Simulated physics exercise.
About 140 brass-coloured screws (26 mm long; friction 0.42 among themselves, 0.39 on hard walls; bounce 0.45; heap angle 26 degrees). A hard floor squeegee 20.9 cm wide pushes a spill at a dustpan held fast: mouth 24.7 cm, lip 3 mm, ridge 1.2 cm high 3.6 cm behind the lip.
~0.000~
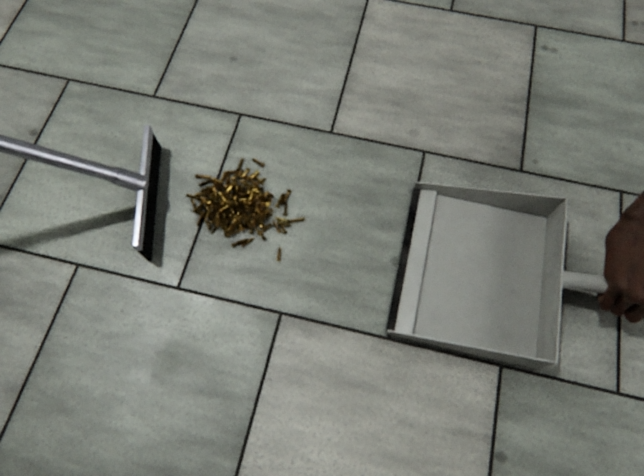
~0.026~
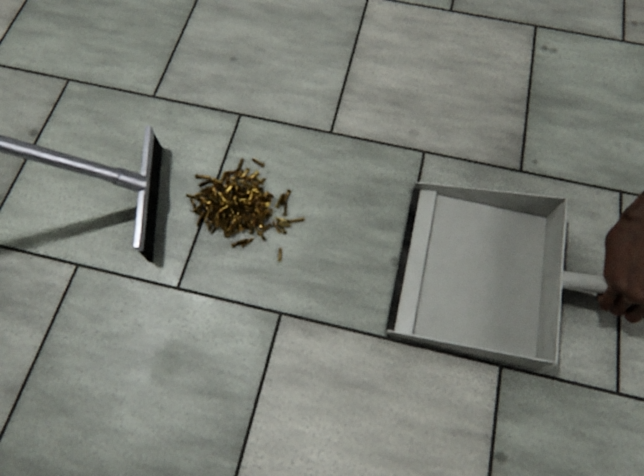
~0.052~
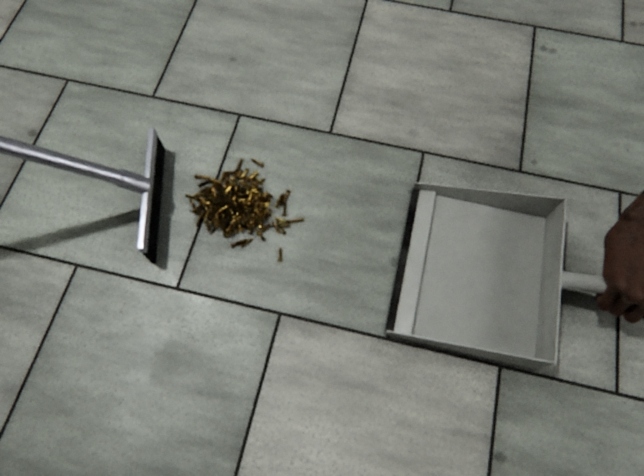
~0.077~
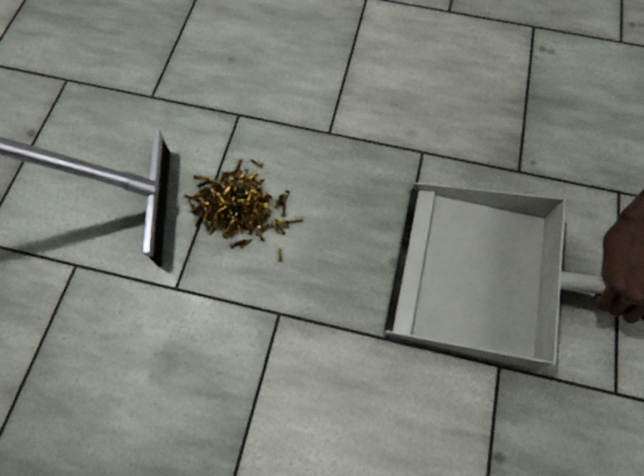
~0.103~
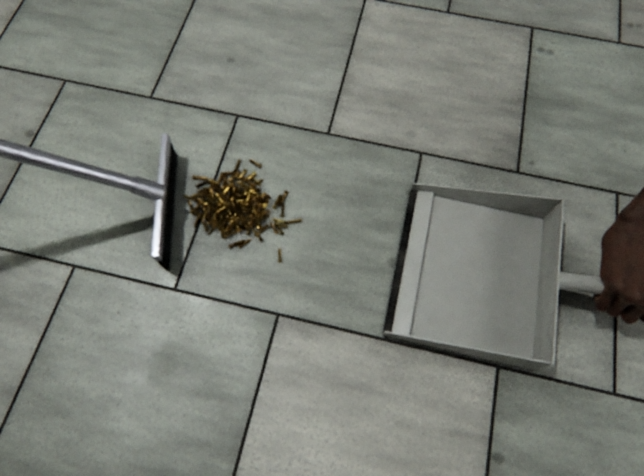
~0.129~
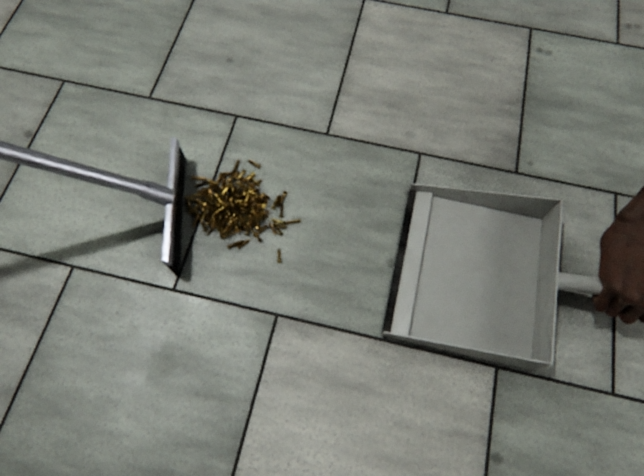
On a grey tiled floor, a long-handled squeegee blade slides a short way right, up to the edge of a heap of small brass-coloured pieces, which barely shifts, while a hand at the right holds a grey dustpan still.
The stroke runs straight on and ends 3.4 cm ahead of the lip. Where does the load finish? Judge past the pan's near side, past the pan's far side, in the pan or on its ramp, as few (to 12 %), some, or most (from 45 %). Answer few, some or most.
Near side: Few, far side: Few, pan: Few.
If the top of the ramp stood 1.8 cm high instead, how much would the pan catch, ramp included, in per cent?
It would be near 0 per cent.
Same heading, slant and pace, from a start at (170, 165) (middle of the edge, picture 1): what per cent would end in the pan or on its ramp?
About 5 per cent.
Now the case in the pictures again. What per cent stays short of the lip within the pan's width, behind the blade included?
Some 90 per cent.
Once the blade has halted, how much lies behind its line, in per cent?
Roughly 20 per cent.
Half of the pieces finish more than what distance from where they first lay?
Some 24 cm.
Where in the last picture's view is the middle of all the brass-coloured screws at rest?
Near (378, 232).
Then, at 0.34 s, middle of the blade 21 cm from the lip; 0 % over the lip, far side 0 %, near side 0 %.
After 0.48 s, middle of the blade 11 cm from the lip; 0 % over the lip, far side 5 %, near side 0 %.
Then, at 0.74 s, middle of the blade 6 cm from the lip; 5 % over the lip, far side 5 %, near side 0 %.
In the end, at 1.4 s, near side 0 %, far side 5 %, pan 5 %, in front of the lip or behind the blade 90 %.
